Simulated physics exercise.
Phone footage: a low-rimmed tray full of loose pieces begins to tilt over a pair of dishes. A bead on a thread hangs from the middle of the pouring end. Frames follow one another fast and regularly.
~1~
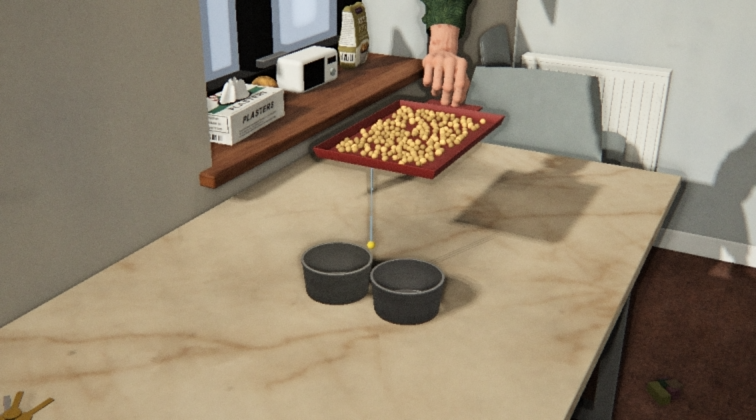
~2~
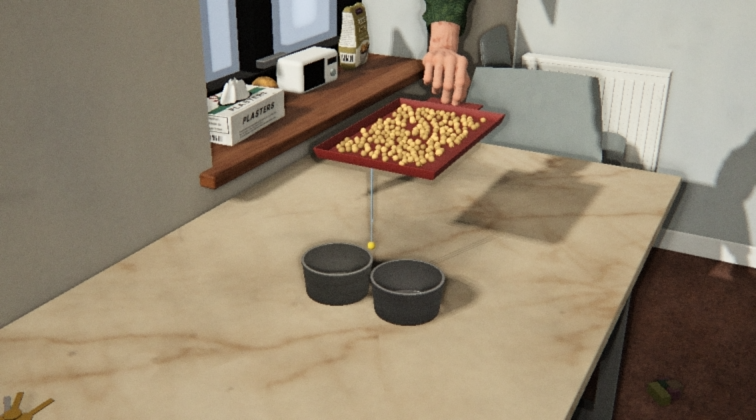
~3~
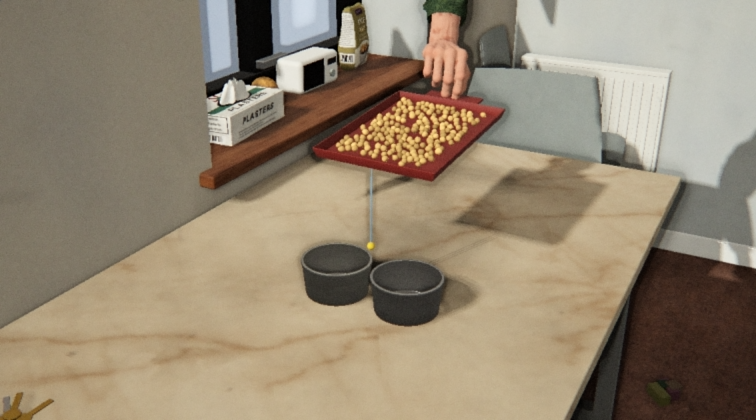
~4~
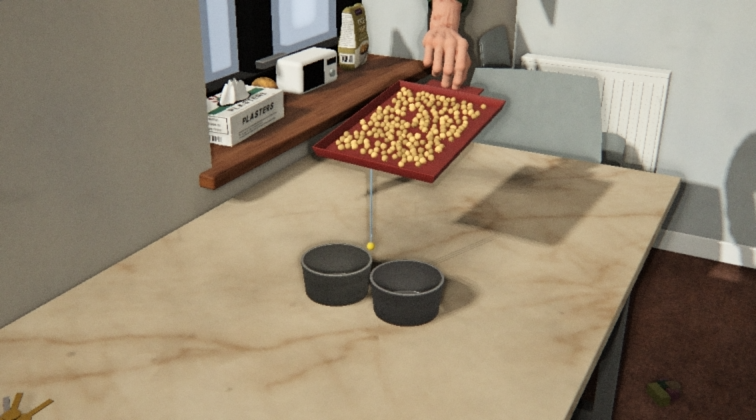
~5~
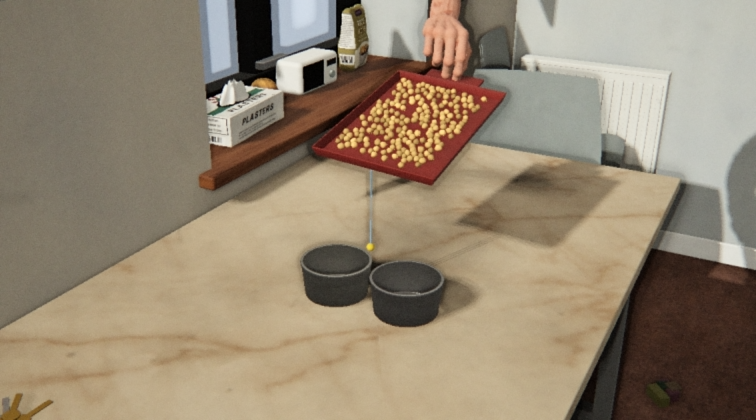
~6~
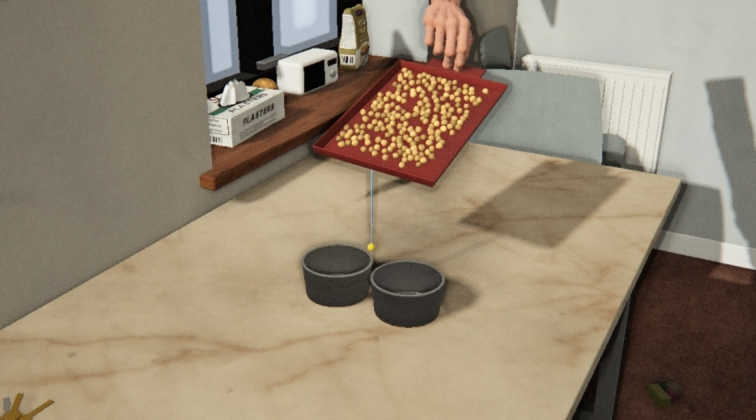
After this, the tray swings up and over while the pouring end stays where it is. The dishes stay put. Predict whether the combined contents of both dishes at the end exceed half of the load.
The dishes are left with the main part.
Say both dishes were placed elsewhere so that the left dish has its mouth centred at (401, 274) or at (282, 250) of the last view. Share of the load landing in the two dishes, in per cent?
Close to 80 in a hundred first, close to 10 in a hundred second.
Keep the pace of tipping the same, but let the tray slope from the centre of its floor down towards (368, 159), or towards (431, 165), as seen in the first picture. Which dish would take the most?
The first try goes to the one on the left and the second to the one on the right.
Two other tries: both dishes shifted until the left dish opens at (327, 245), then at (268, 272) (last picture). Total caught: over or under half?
The dishes end up with the lesser share in the first try and the lesser share in the second.
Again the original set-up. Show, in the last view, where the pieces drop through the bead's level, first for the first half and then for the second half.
Earlier half at (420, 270), later half at (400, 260).
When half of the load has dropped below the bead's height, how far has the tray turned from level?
That would be about 110 degrees from level.
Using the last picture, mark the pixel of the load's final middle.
Once it all stops, the middle lies near (408, 307).
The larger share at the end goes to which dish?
The one to the right.
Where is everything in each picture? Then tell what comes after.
Corners of the pouring end (318, 147) and (433, 169), level; middle of the load (415, 134), dried chickpeas; left dish (320, 285); right dish (391, 305); bead on its thread (371, 245), in the first picture.
Corners of the pouring end (318, 148) and (433, 170), level; middle of the load (415, 133), in the second picture.
Corners of the pouring end (317, 147) and (432, 172), tipped barely, lowest at the right corner; middle of the load (415, 130), in the third picture.
Corners of the pouring end (317, 146) and (432, 174), tipped a little, lowest at the right corner; middle of the load (415, 125), in the fourth picture.
Corners of the pouring end (317, 146) and (432, 177), tipped a little, lowest at the right corner; middle of the load (414, 120), in the fifth picture.
Corners of the pouring end (317, 145) and (433, 179), tipped clearly, lowest at the right corner; middle of the load (415, 115); left dish (320, 287); right dish (391, 307), in the sixth picture.
Just after the last frame, tray tipped steeply; almost all on the tray; just a few in the air.
A moment on, tray tipped right over; the larger part on the tray; about a tenth in the right dish; about a tenth outside both; just a few in the air.
Further on, tray tipped past a quarter turn; the larger part in the right dish; about a tenth in the left dish; roughly a quarter outside both.
When it is over, tray tipped past a quarter turn; the larger part in the right dish; about a tenth in the left dish; roughly a quarter outside both.
